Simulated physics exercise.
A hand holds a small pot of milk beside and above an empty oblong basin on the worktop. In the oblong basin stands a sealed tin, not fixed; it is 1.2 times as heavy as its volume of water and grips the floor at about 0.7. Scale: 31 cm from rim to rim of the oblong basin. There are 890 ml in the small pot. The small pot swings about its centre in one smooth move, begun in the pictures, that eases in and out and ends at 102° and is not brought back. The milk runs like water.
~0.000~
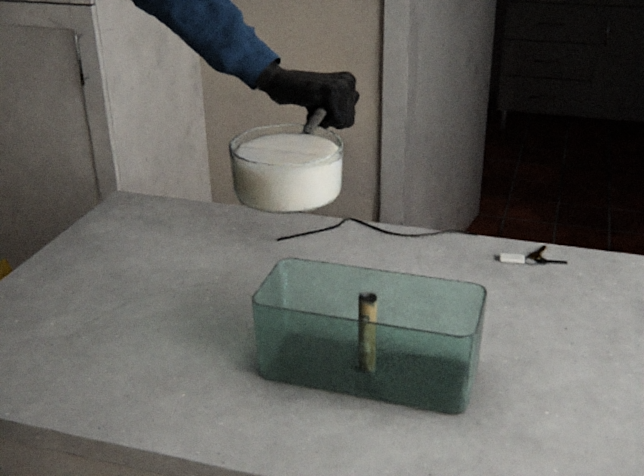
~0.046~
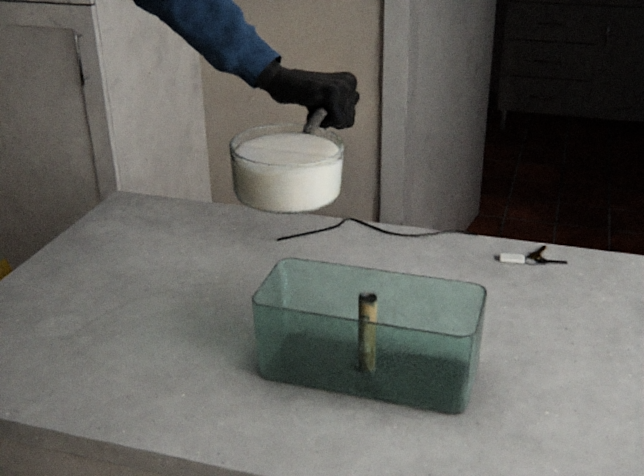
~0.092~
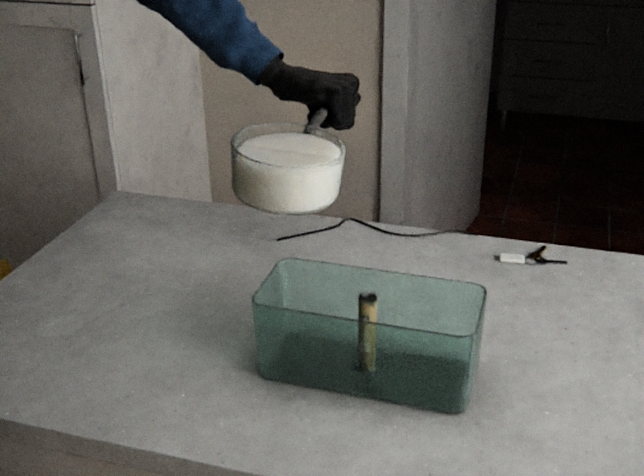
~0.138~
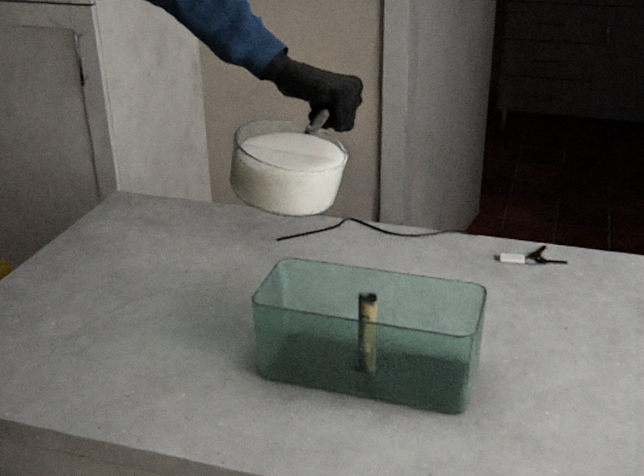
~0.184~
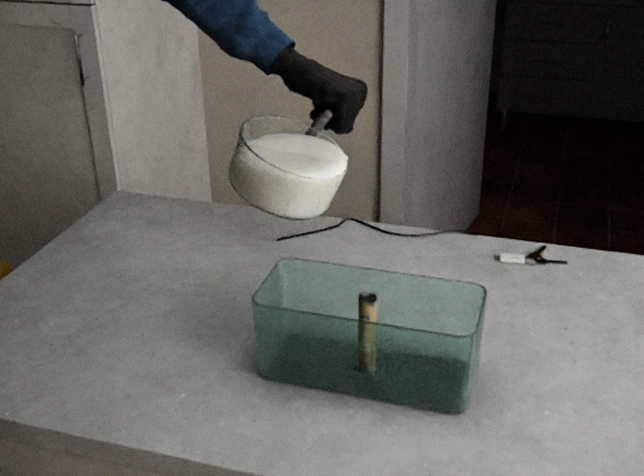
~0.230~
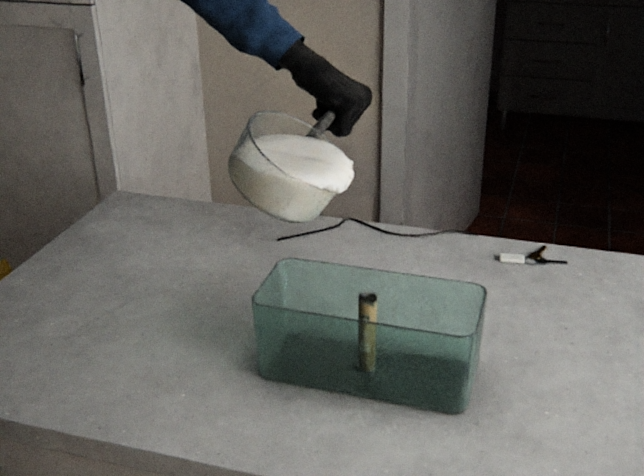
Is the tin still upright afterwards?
It keeps standing.
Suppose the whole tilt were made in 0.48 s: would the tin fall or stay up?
The tin keeps standing.
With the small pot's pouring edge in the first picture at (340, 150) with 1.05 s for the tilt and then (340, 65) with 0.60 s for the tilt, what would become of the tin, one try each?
First it keeps standing; then it goes over.
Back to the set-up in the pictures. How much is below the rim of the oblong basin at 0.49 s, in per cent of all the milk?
Some 24 per cent.
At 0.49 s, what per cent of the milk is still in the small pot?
About 22 per cent.
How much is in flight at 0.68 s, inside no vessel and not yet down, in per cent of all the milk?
Near 9 in a hundred.
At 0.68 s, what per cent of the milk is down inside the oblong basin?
About 86 per cent.
By 0.49 s the tilt is 94° and 22 per cent is still to pour; the tin stands where it began.
By 0.68 s the tilt is 102° and 5 per cent is still to pour; the tin stands where it began.
By 0.88 s the tilt is 102° and 1 per cent is still to pour; the tin stands where it began.
By 1.10 s the tilt is 102° and 0 per cent is still to pour; the tin stands where it began.
At rest the tin stands where it began.
